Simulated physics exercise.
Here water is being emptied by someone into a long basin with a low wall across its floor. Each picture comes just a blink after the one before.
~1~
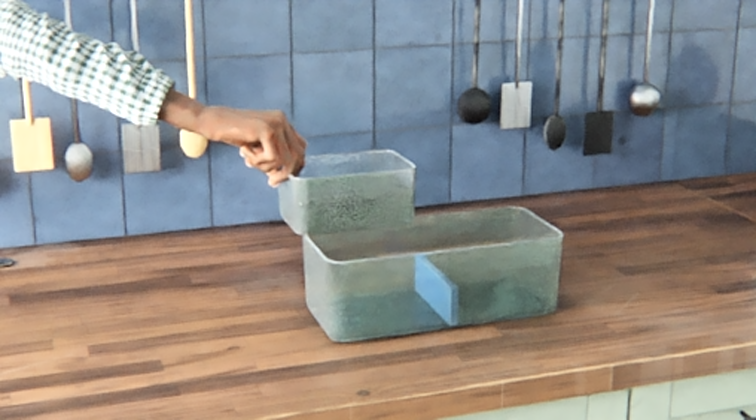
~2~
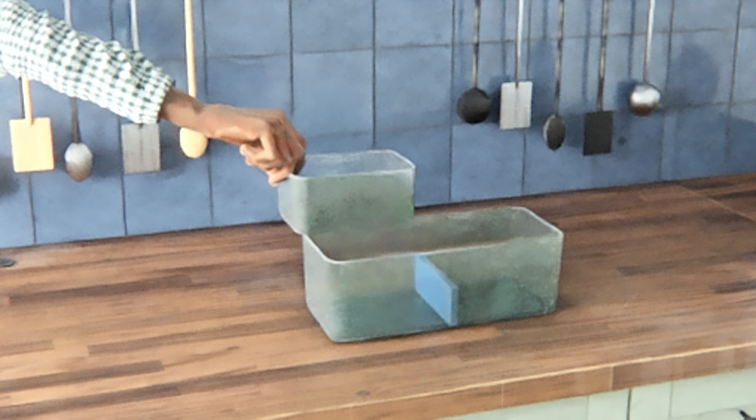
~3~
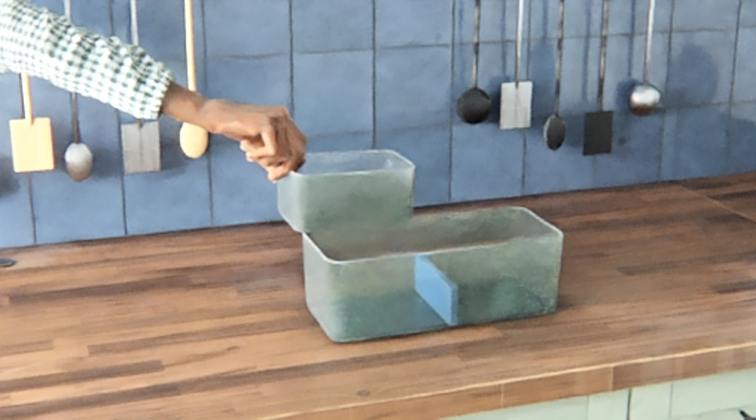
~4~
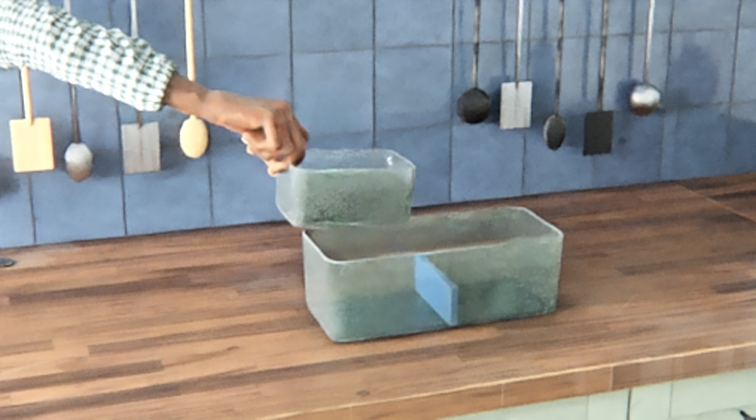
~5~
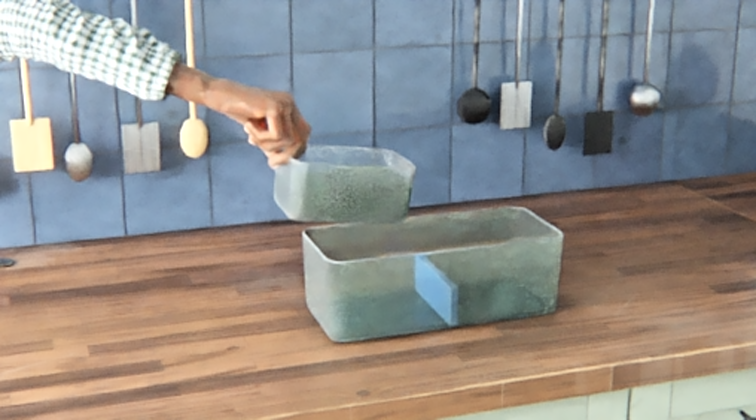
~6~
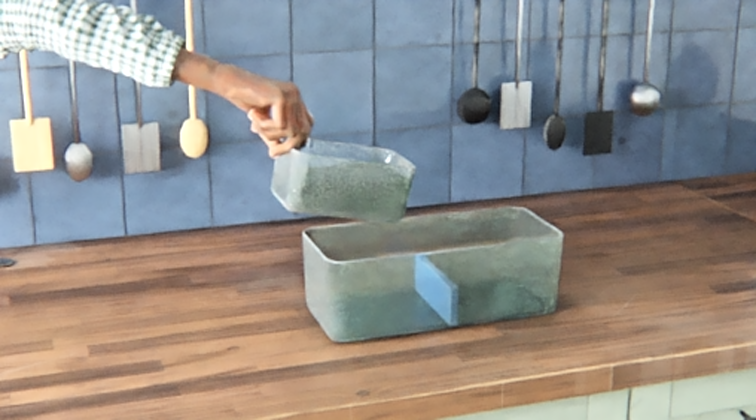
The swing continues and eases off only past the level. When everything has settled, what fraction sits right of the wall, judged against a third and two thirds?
It settles with more than two thirds on the right.
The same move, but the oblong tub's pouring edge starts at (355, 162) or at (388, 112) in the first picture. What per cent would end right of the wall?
30 %, then 90 %.
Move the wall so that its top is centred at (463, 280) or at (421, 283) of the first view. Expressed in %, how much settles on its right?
Try one about 65 %, try two about 90 %.
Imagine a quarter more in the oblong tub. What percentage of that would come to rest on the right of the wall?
I'd put it at some 90 %.
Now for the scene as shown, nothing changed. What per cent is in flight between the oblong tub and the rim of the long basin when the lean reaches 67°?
Something close to 35 percent of it.
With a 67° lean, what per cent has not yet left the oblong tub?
55 per cent, approximately.
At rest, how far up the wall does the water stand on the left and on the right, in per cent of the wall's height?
The left comes to 0 % and the right to 60 %.
A moment on, the oblong tub is tipped part way and 57 per cent is still to pour, 1 is left of the wall and 6 right of it.
Next, the oblong tub is tipped right over and 10 per cent is still to pour, 2 is left of the wall and 72 right of it.
Then the oblong tub is tipped right over and 0 per cent is still to pour, 4 is left of the wall and 93 right of it.
Later the oblong tub is tipped right over and 0 per cent is still to pour, 4 is left of the wall and 94 right of it.
Finally, 4 per cent lies left of the wall, 94 right of it and 2 outside.
